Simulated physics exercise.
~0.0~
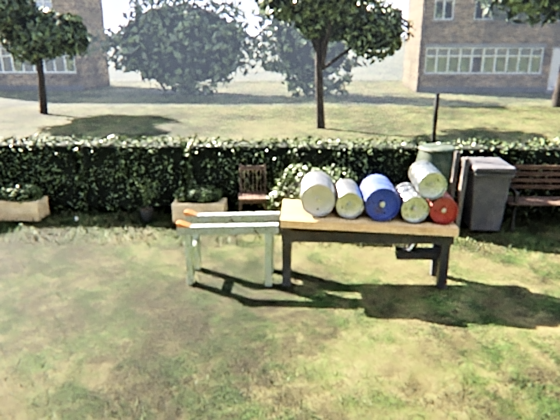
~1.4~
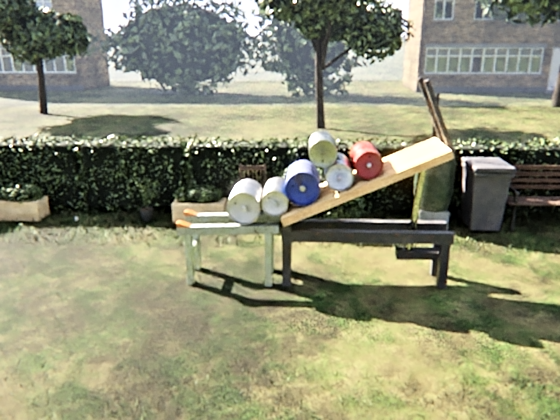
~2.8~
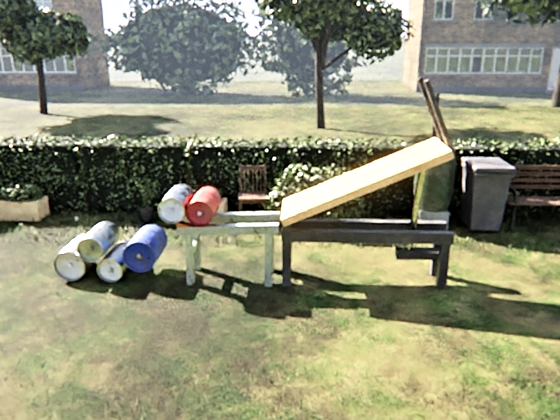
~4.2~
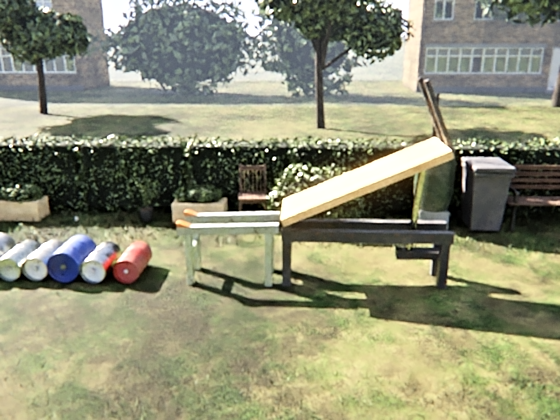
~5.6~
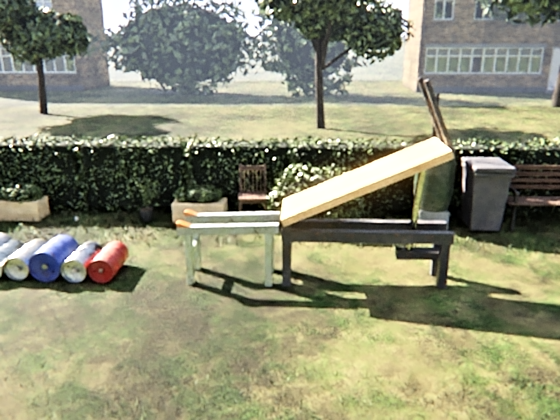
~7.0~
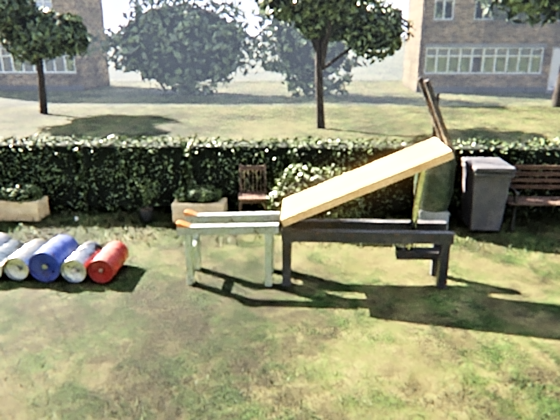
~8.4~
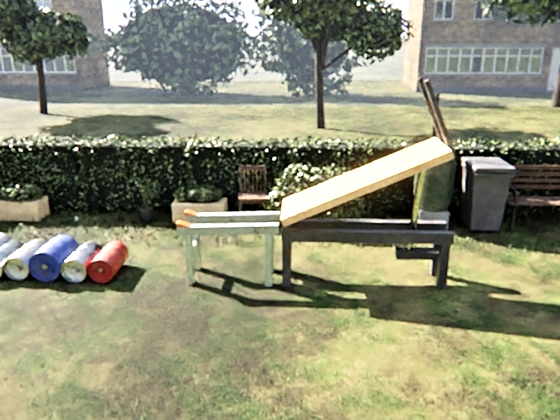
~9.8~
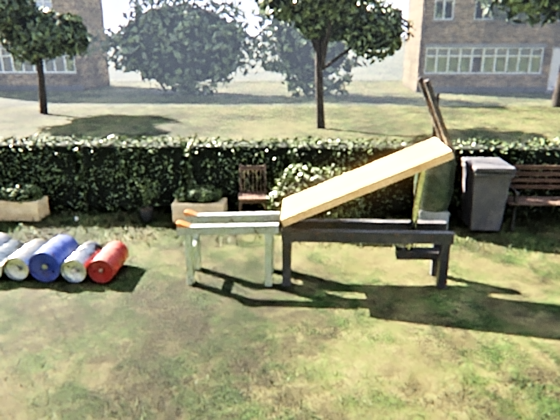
The footage shows a wooden deck on a grassy lawn tilting up at its right end, sending a pile of drums, one blue and one red, rolling left across a low rack and off its end, until they lie side by side on the grass at the left.
